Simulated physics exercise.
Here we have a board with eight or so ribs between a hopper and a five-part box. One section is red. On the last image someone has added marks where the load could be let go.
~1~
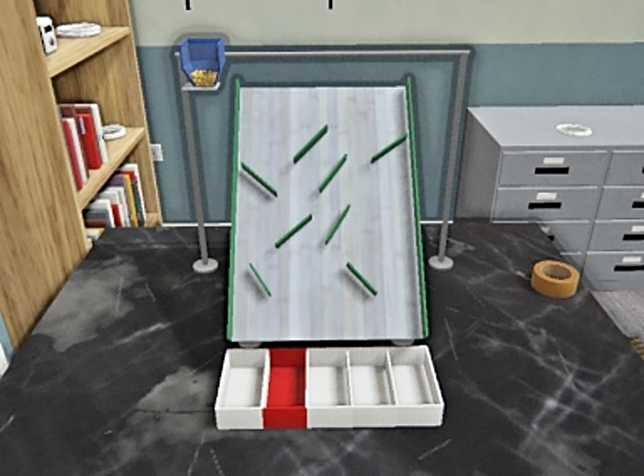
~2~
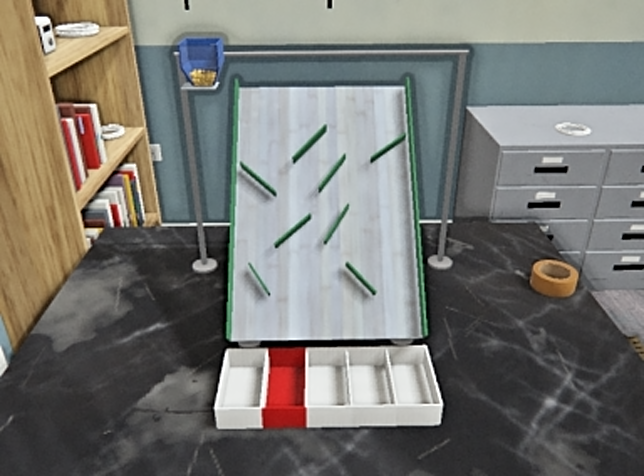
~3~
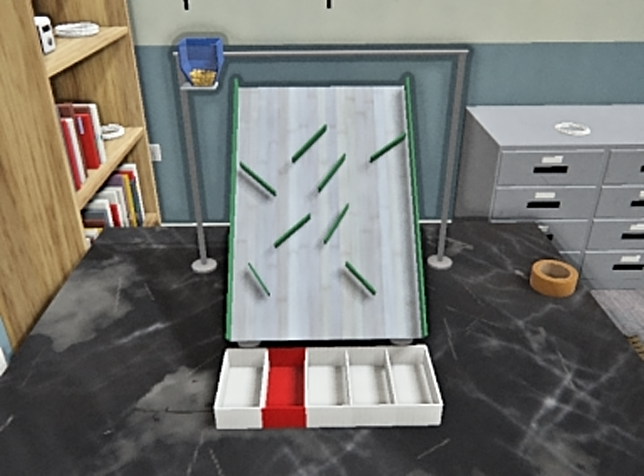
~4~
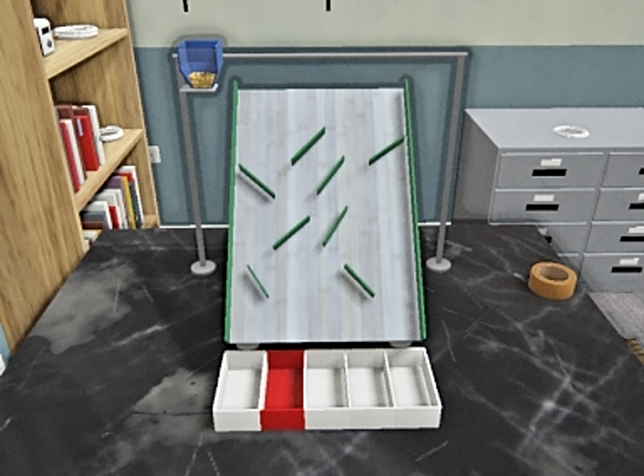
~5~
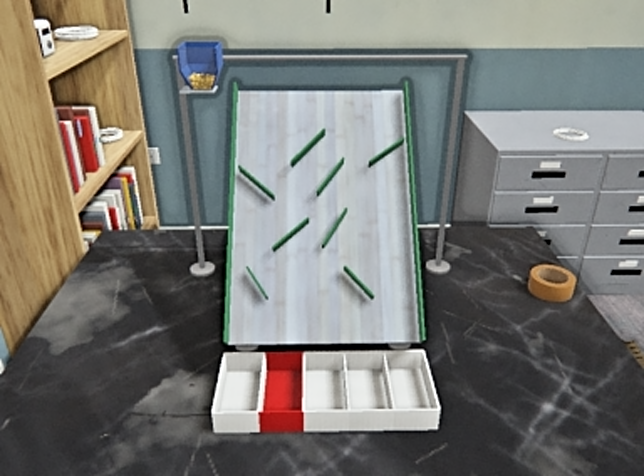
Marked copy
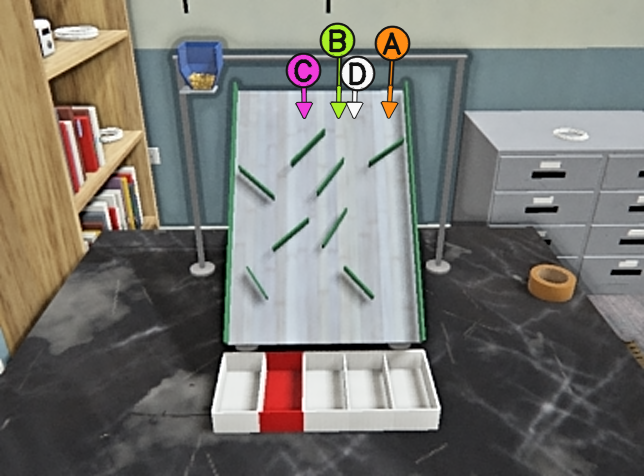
At the start, a blue hopper holding small yellowish pieces hangs at the upper left of a pale, tilted board with green ribs, above a white five-part box with one red section. The view then shifts very slightly, while the pieces, board and box show no clear movement through the end.
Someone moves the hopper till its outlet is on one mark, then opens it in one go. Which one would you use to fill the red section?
It is C.
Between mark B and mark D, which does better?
The answer is B.
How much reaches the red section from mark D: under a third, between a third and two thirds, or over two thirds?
It is under a third.
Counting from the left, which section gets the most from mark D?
The fifth.
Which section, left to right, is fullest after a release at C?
The second from the left.
On the marked copy, mark A meets the board at (389, 112); mark B meets the board at (338, 112); mark C meets the board at (304, 112); mark D meets the board at (354, 112).
If A is chosen, about a third in the red section, about a third in other sections, about a quarter held on the board.
If B is chosen, about half in the red section, about half in other sections, a stray few outside the box.
If C is chosen, most in the red section, about a quarter in other sections.
If D is chosen, about a quarter in the red section, most in other sections.
